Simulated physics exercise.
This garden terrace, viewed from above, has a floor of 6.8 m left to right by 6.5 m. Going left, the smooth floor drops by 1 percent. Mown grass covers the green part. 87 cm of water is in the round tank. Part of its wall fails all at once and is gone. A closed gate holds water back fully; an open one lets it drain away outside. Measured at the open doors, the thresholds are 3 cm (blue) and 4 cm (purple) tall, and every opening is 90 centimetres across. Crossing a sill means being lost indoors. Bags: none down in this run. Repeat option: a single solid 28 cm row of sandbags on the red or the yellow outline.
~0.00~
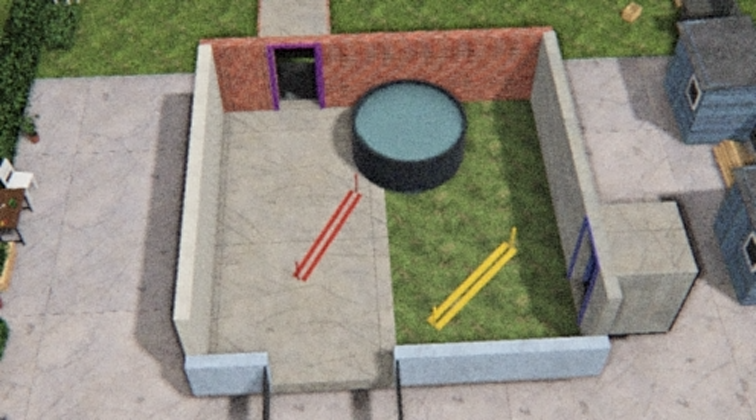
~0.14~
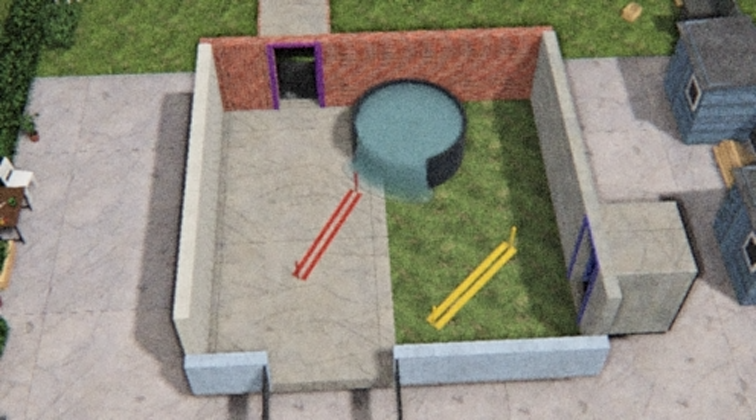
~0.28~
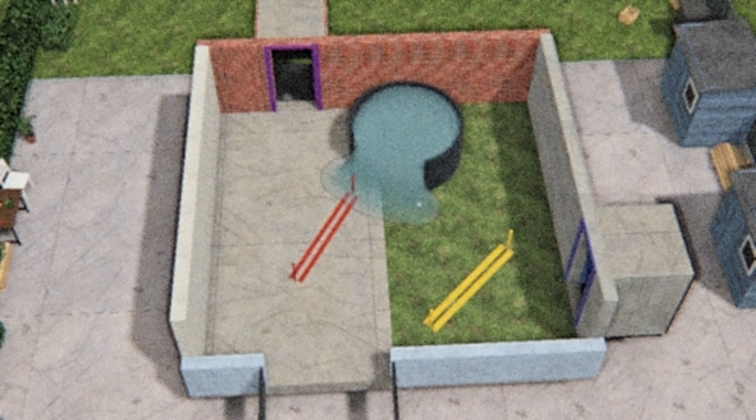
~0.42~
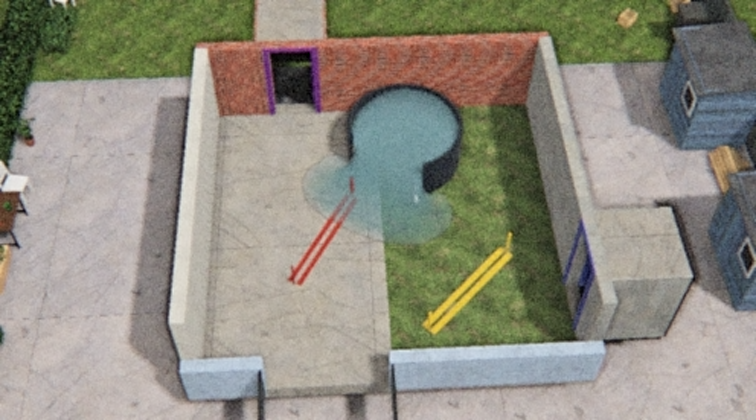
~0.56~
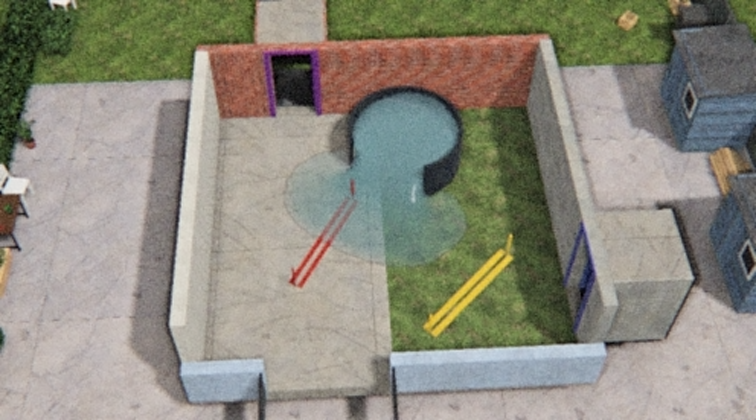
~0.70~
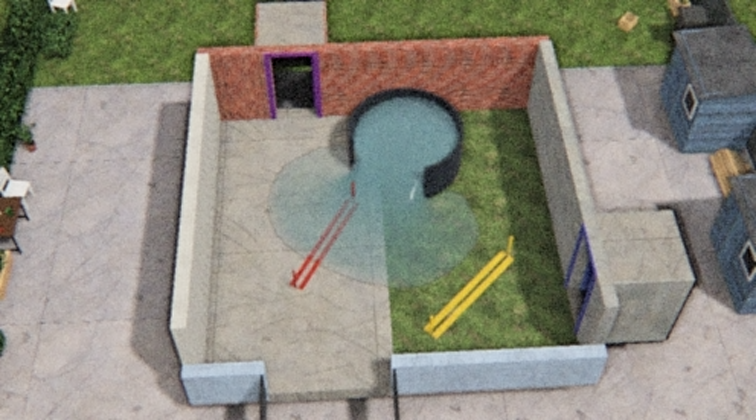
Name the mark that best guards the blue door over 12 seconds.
The yellow mark.
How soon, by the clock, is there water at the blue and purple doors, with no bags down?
The blue door at 4.5 s and the purple door at 2.2 s.
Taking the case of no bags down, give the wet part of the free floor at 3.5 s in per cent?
Something near 70 per cent.
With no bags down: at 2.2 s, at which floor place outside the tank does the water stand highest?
(204, 385).
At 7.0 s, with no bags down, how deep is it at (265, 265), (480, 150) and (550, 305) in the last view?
Around 10 cm, 0 cm and 5 cm.
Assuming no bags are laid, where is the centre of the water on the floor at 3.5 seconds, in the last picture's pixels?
The water's centre sits about at (341, 255).
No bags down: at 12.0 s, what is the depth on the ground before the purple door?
Depth: Approx. 7.5 cm.
After 1.4 s water covers 50 % of the floor and is deepest (33 cm) near (373, 196) in the run without bags; in at the blue door, 0 L with no bags, 0 L with the row on red, 0 L on yellow.
After 2.2 s water covers 60 % of the floor and is deepest (63 cm) near (204, 385) in the run without bags; in at the blue door, 0 L with no bags, 0 L with the row on red, 0 L on yellow.
After 3.5 s water covers 70 % of the floor and is deepest (29 cm) near (204, 385) in the run without bags; in at the blue door, 0 L with no bags, 0 L with the row on red, 0 L on yellow.
After 7.0 s water covers 85 % of the floor and is deepest (12 cm) near (204, 385) in the run without bags; in at the blue door, 6 L with no bags, 22 L with the row on red, 0 L on yellow.
After 12.0 s water covers 95 % of the floor and is deepest (10 cm) near (226, 190) in the run without bags; in at the blue door, 13 L with no bags, 27 L with the row on red, 0 L on yellow.
